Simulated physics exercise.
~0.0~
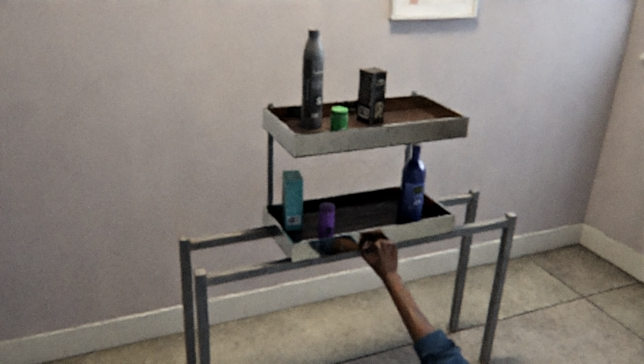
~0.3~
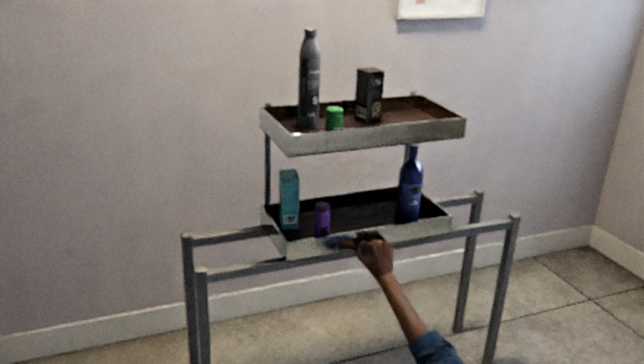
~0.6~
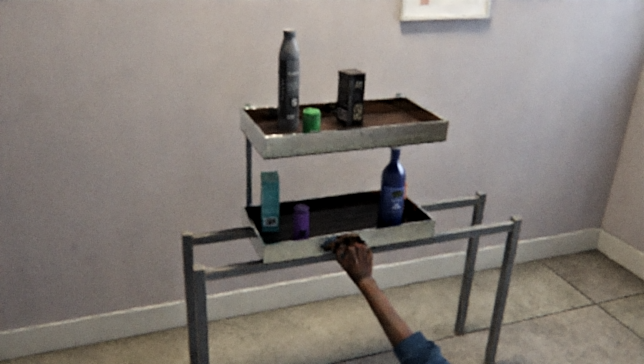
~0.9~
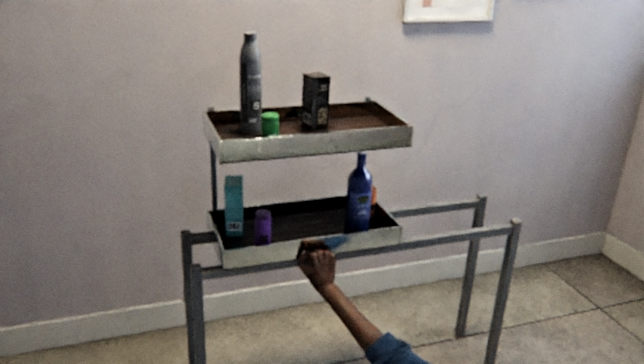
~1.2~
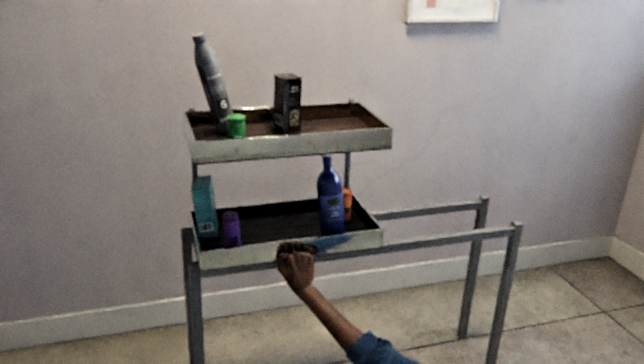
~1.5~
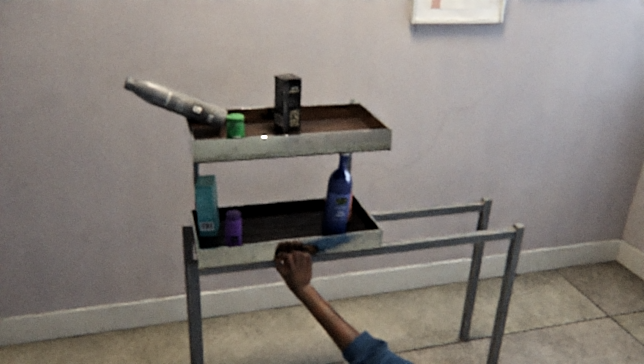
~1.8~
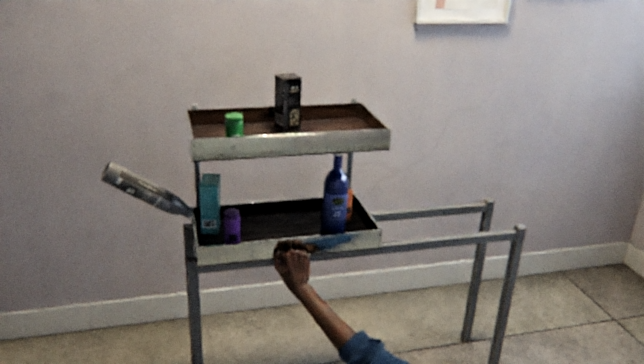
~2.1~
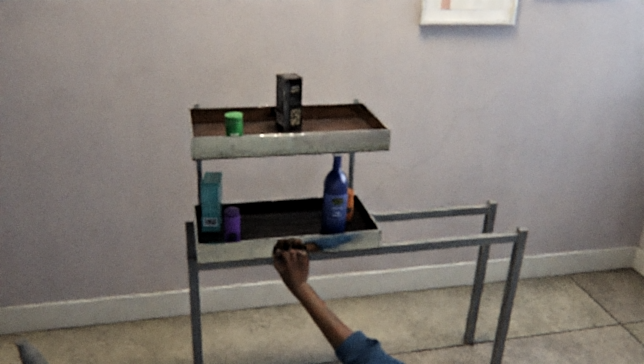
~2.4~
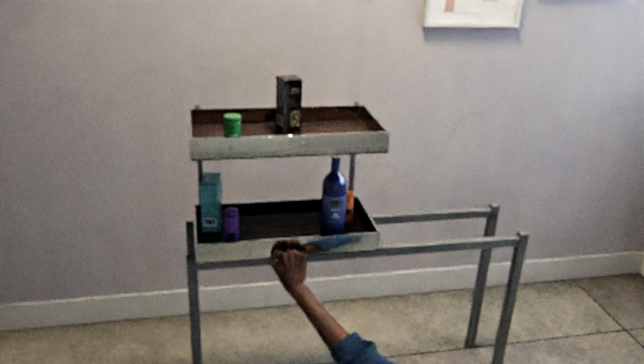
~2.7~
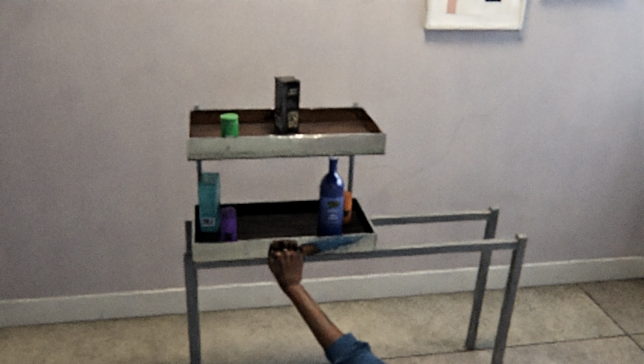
A two-level tray pulled left by a hand stops, and the grey bottle topples off the left end.
